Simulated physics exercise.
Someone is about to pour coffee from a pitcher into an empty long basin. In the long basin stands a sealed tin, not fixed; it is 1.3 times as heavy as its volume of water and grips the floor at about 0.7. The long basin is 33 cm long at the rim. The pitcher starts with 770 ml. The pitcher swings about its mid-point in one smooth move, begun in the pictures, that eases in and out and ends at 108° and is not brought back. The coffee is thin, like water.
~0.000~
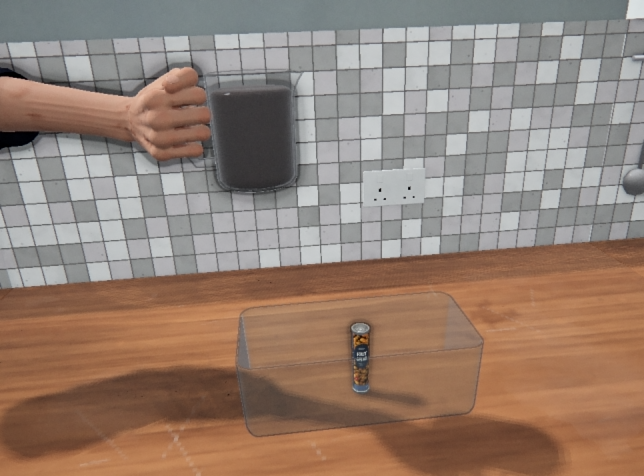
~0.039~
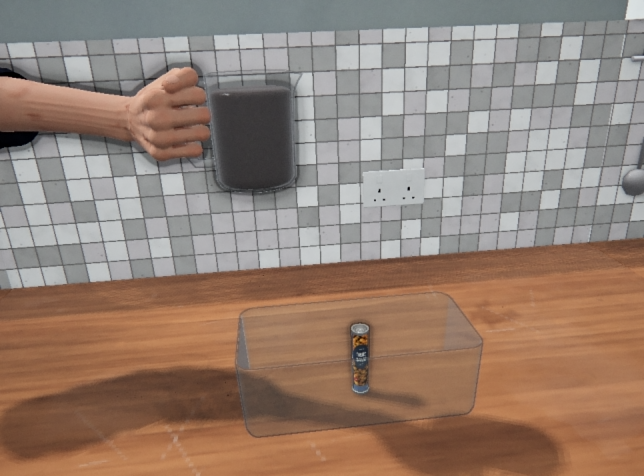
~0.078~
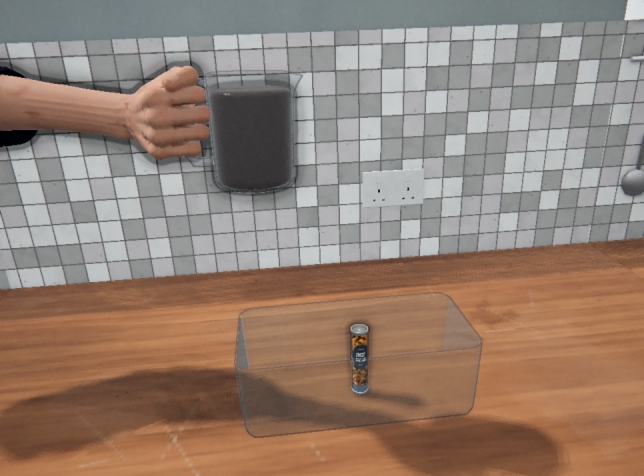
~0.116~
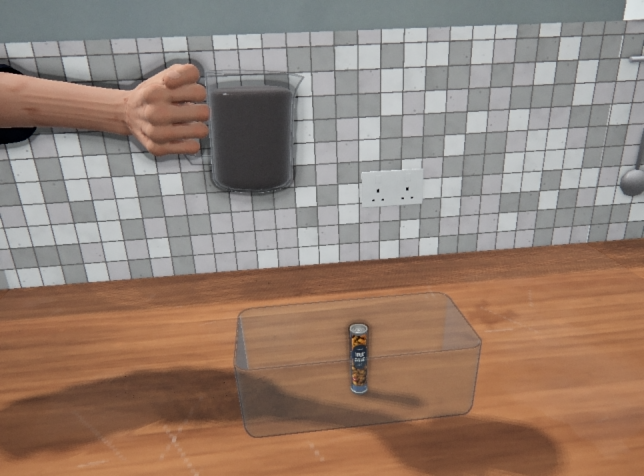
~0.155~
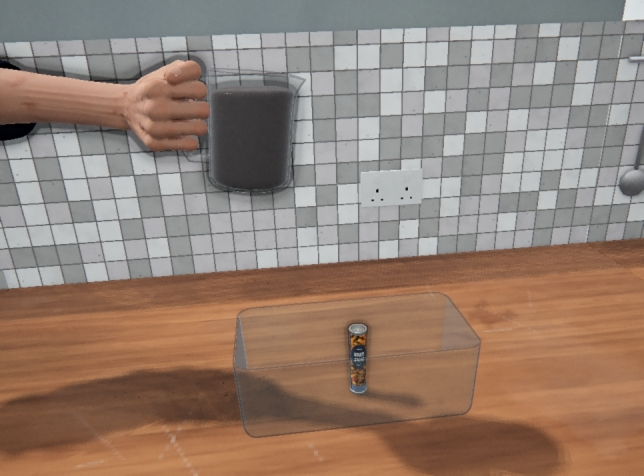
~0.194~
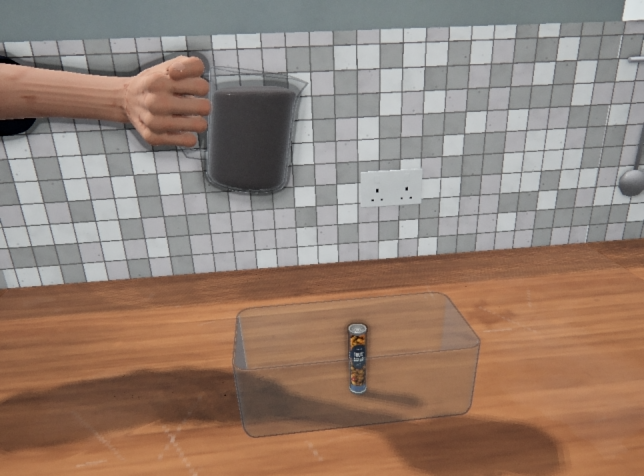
At a wooden kitchen counter by a tiled wall, a hand held a pitcher of dark coffee above a clear basin with a small tin inside, then the pitcher leaned slightly to the right.
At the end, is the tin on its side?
It remains upright.
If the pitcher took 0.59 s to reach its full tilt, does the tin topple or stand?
The tin stays up.
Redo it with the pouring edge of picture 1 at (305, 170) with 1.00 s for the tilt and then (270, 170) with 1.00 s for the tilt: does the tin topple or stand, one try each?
First it goes over; then it falls.
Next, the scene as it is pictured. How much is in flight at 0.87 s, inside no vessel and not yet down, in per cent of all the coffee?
About 40 per cent.
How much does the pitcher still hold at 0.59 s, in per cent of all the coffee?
About 84 per cent.
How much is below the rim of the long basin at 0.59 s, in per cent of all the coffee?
Near 0 in a hundred.
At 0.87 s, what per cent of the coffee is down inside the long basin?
Near 28 in a hundred.
After 0.59 s the tilt is 68° and 84 per cent is still to pour; the tin stands where it began.
After 0.87 s the tilt is 104° and 32 per cent is still to pour; the tin stands where it began.
After 1.17 s the tilt is 108° and 2 per cent is still to pour; the tin stands where it began.
After 1.50 s the tilt is 108° and 0 per cent is still to pour; the tin stands where it began.
In the end the tin stands where it began.
